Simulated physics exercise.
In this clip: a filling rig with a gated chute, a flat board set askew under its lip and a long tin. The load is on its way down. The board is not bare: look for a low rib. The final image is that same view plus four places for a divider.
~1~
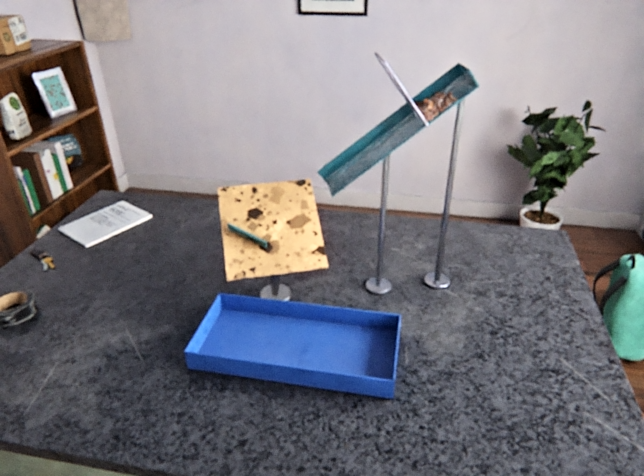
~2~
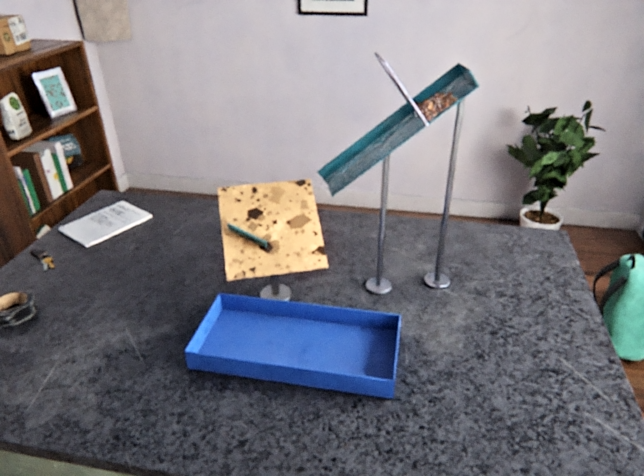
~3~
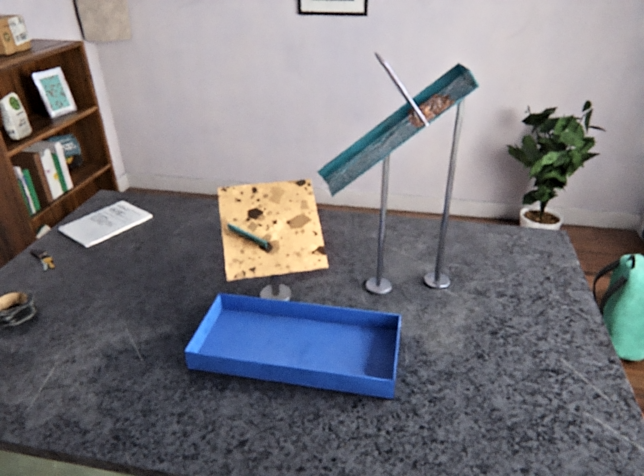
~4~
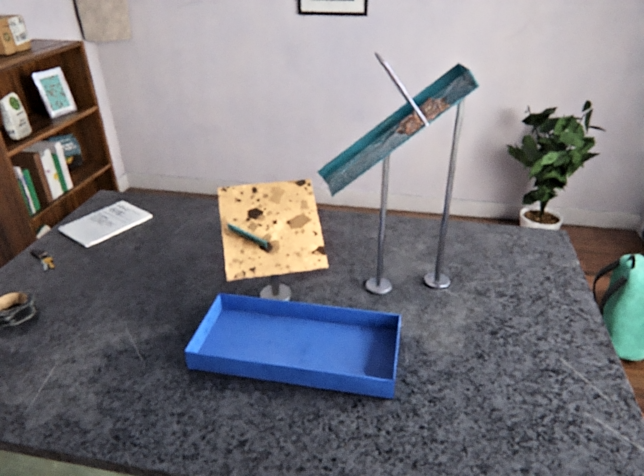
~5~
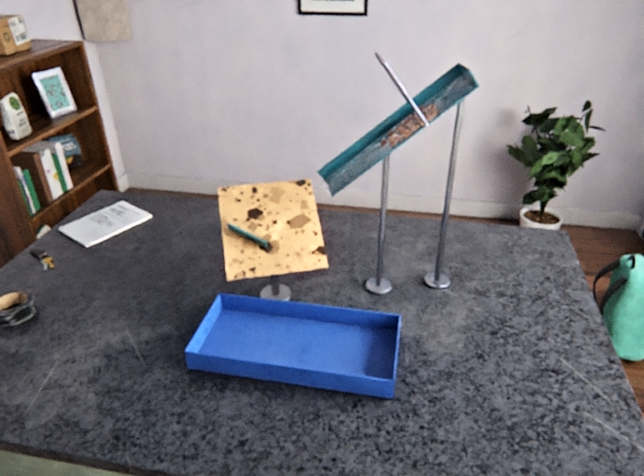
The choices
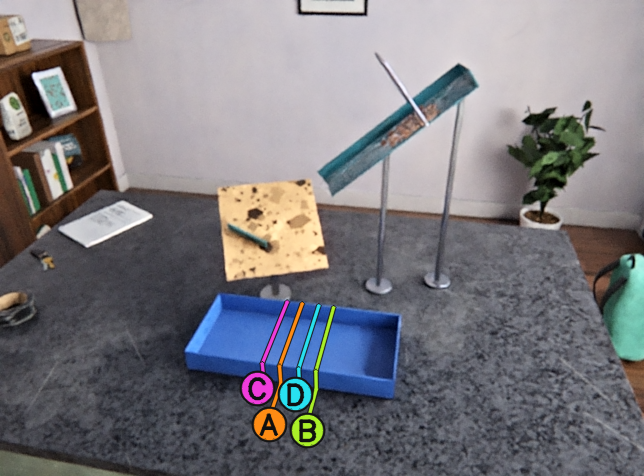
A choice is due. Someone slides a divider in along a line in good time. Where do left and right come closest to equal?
Go for C.
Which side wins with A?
The left side.
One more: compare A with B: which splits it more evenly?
The answer is A.
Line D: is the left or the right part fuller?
Left.
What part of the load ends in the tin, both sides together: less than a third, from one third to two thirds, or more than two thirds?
About that: More than two thirds.
On the marked copy, line A crosses the front rim at (279, 365); line B crosses the front rim at (316, 370); line C crosses the front rim at (262, 362); line D crosses the front rim at (298, 367).
With A, of what is caught, most on the left of the divider, about a quarter on the right.
With B, of what is caught, all on the left of the divider, none on the right.
With C, of what is caught, about half on the left of the divider, about half on the right.
With D, of what is caught, nearly all on the left of the divider, a stray few on the right.
